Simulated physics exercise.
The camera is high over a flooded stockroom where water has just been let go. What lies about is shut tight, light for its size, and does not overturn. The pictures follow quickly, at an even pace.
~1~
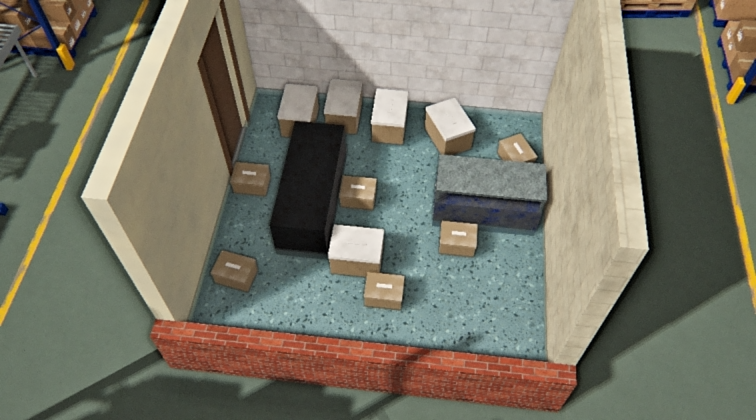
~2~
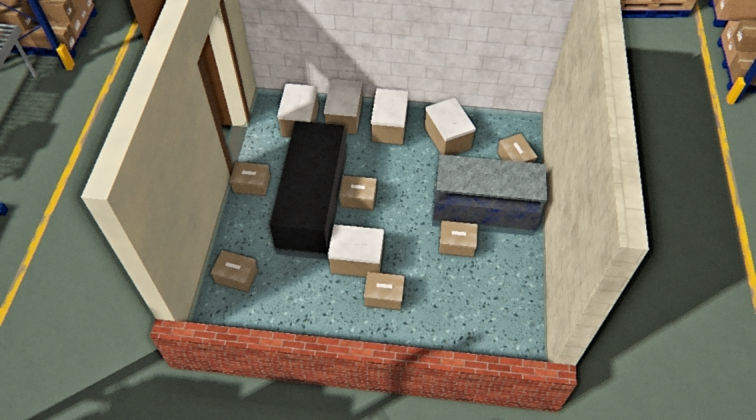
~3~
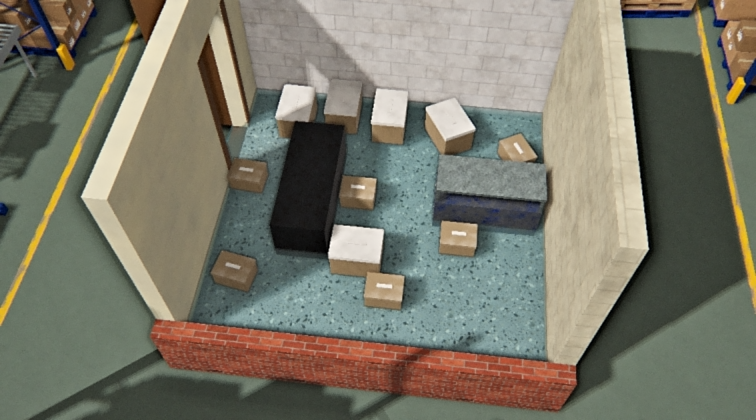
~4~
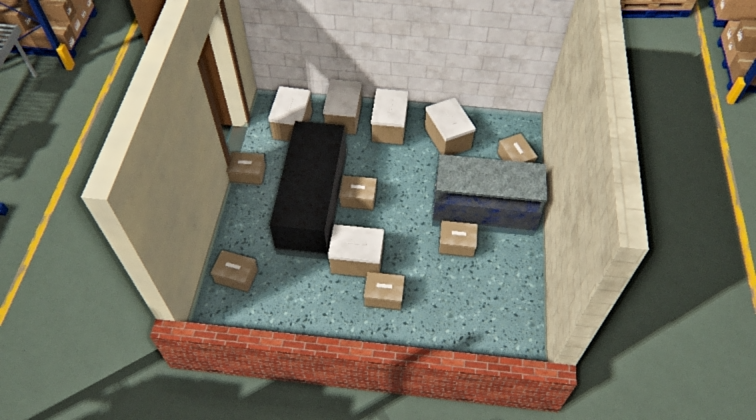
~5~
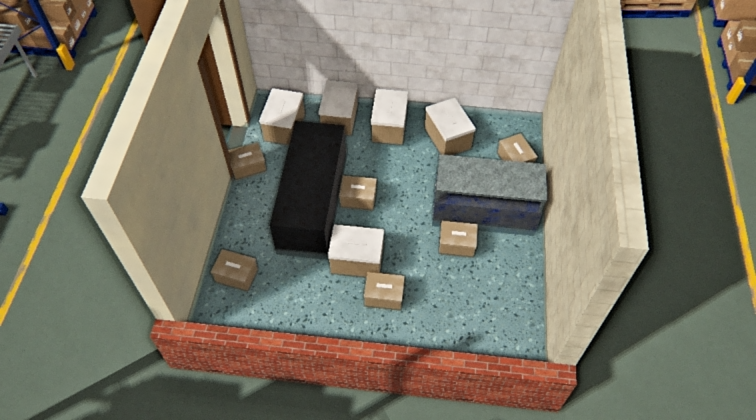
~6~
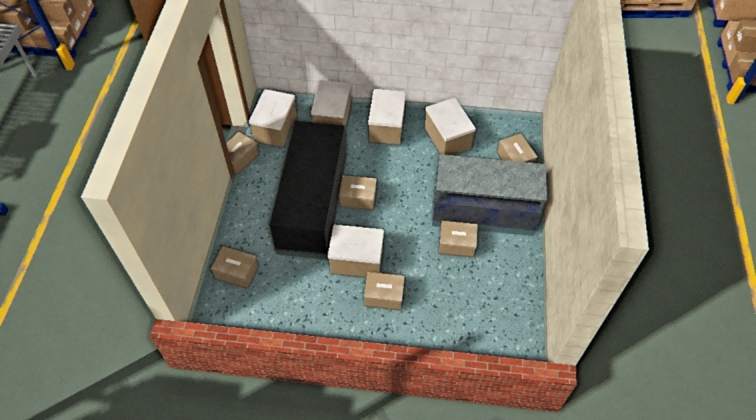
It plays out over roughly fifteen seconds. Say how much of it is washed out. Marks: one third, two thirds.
Share: One to two thirds.
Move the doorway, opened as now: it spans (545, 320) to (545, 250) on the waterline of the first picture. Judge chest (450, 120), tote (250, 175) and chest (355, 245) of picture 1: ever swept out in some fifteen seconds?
In turn: Still in, inside, yes.
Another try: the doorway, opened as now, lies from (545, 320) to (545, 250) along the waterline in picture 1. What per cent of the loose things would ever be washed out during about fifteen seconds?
Some 30 per cent.
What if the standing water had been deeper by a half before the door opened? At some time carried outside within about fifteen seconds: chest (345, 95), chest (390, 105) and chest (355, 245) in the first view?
As listed: Carried outside, gone, kept in.
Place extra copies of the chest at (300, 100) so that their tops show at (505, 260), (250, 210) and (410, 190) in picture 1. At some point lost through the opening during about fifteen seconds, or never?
In that order: Stays, gone, left behind.
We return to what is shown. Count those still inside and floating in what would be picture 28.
The number is 6.
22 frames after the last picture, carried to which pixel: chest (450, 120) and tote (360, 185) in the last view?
At about (400, 104) and (362, 144).
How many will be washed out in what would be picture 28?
I count 5.
A moment on, 1 of 11 are out; 10 afloat.
Next, 3 of 11 are out; 8 afloat.
Later, 5 of 11 are out; 6 afloat.
In the end, 5 of 11 are out; 6 afloat.
